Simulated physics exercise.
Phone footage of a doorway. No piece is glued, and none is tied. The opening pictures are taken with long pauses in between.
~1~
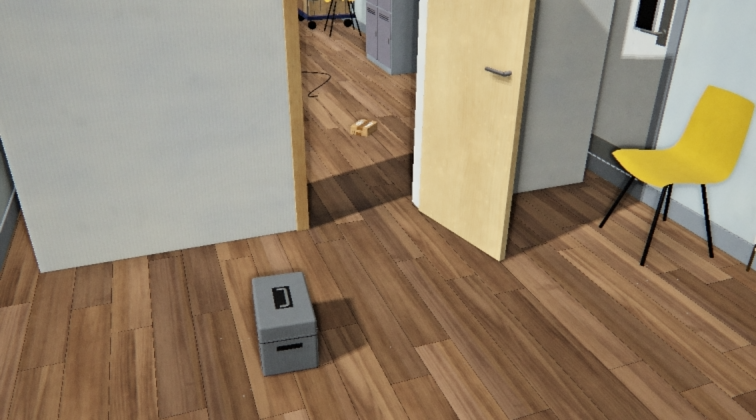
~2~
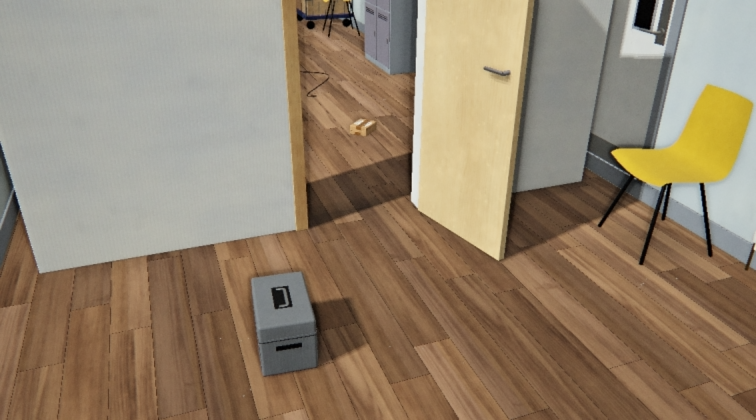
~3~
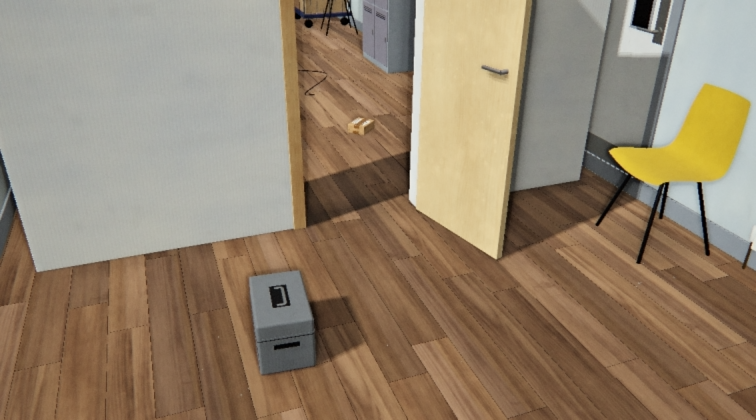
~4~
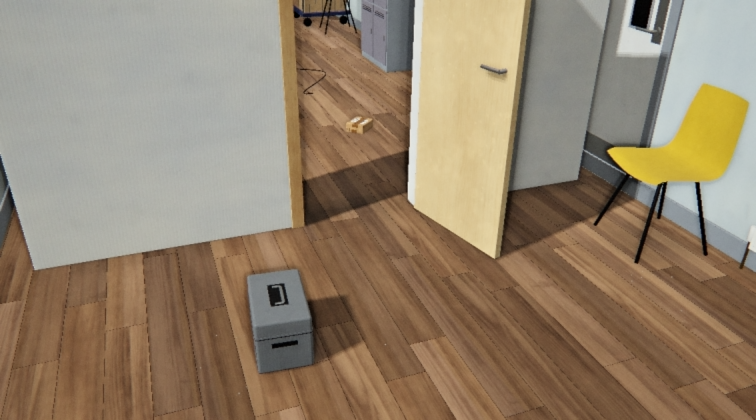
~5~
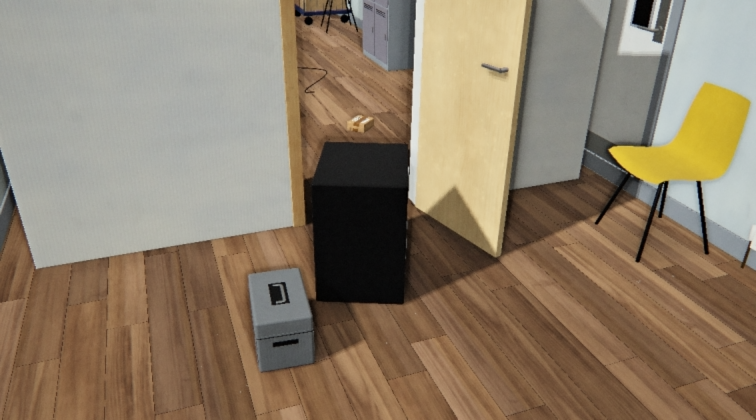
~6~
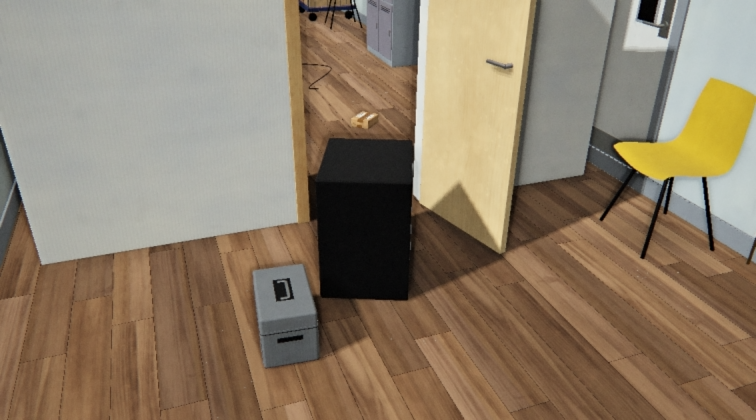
A wood-floored room is seen from above, facing an open doorway between pale walls, with grey lockers in the space beyond. A pale wooden door stands wide open, a yellow chair with black legs is at the right, and a grey toolbox sits on the floor left of centre. The view shifts very slightly while these stay still, then a black box-shaped appliance appears abruptly before the doorway, behind the toolbox.
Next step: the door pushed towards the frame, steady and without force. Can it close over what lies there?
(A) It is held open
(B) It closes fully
The answer is A.
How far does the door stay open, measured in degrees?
Near 60° open.
Then, 0.50 s on from there, door 94° open.
Then, 0.80 s on from there, door 79° open.
Then, 1.10 s on from there, door 63° open.
In the end, door 61° open; both unmoved. At the end, from the last picture's camera, black appliance near (365, 217).
